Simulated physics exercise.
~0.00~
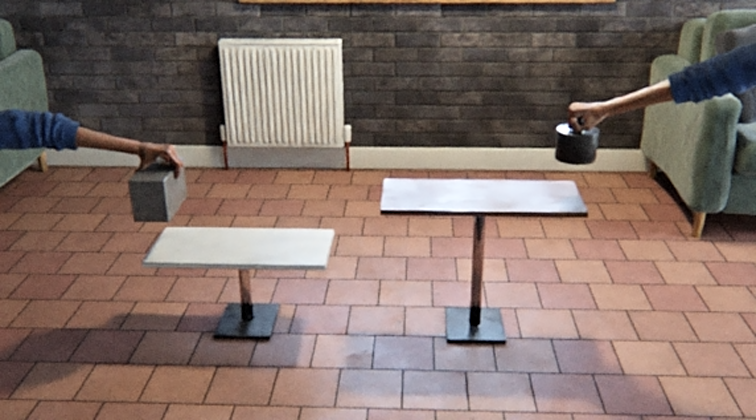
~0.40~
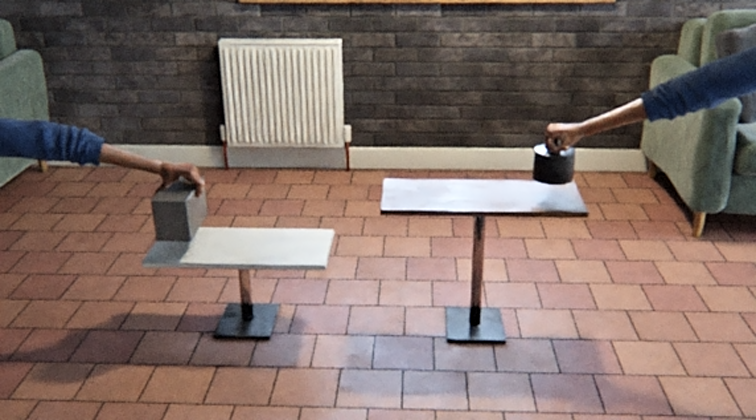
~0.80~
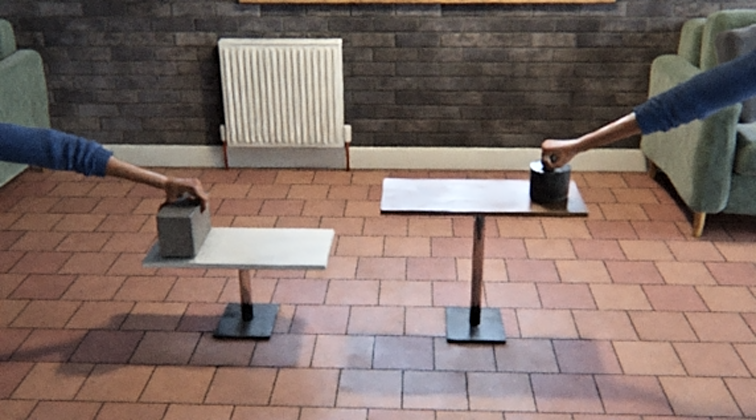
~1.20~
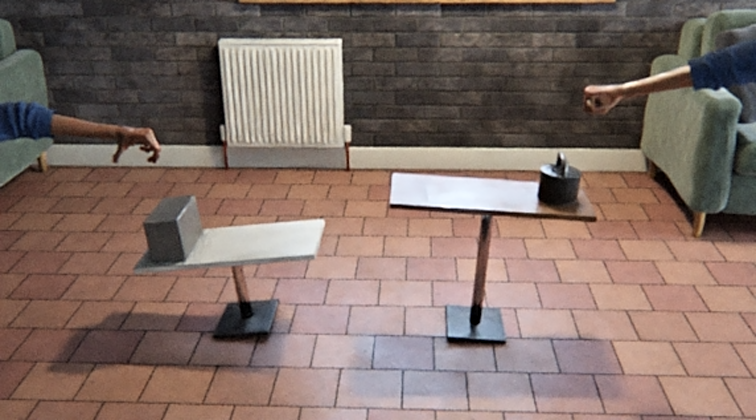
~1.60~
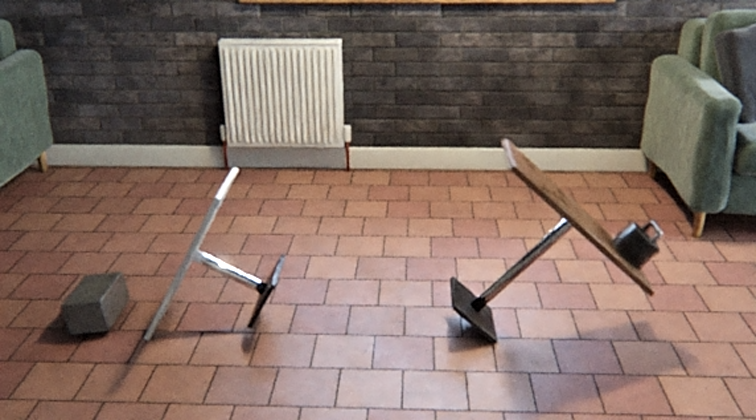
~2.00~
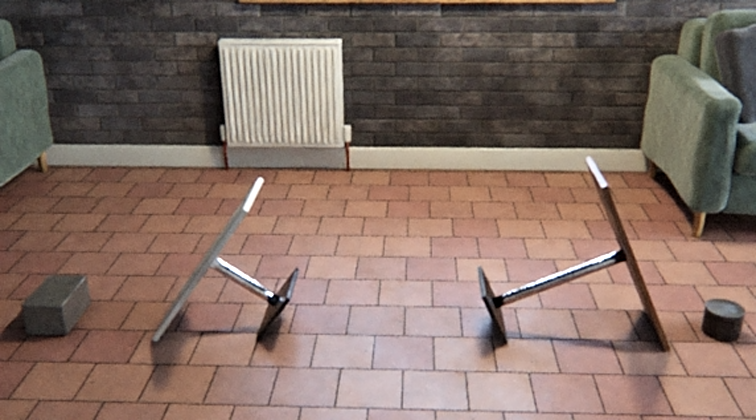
Two small tables topple outward after hands set a block and a dark cylinder near their outer ends.
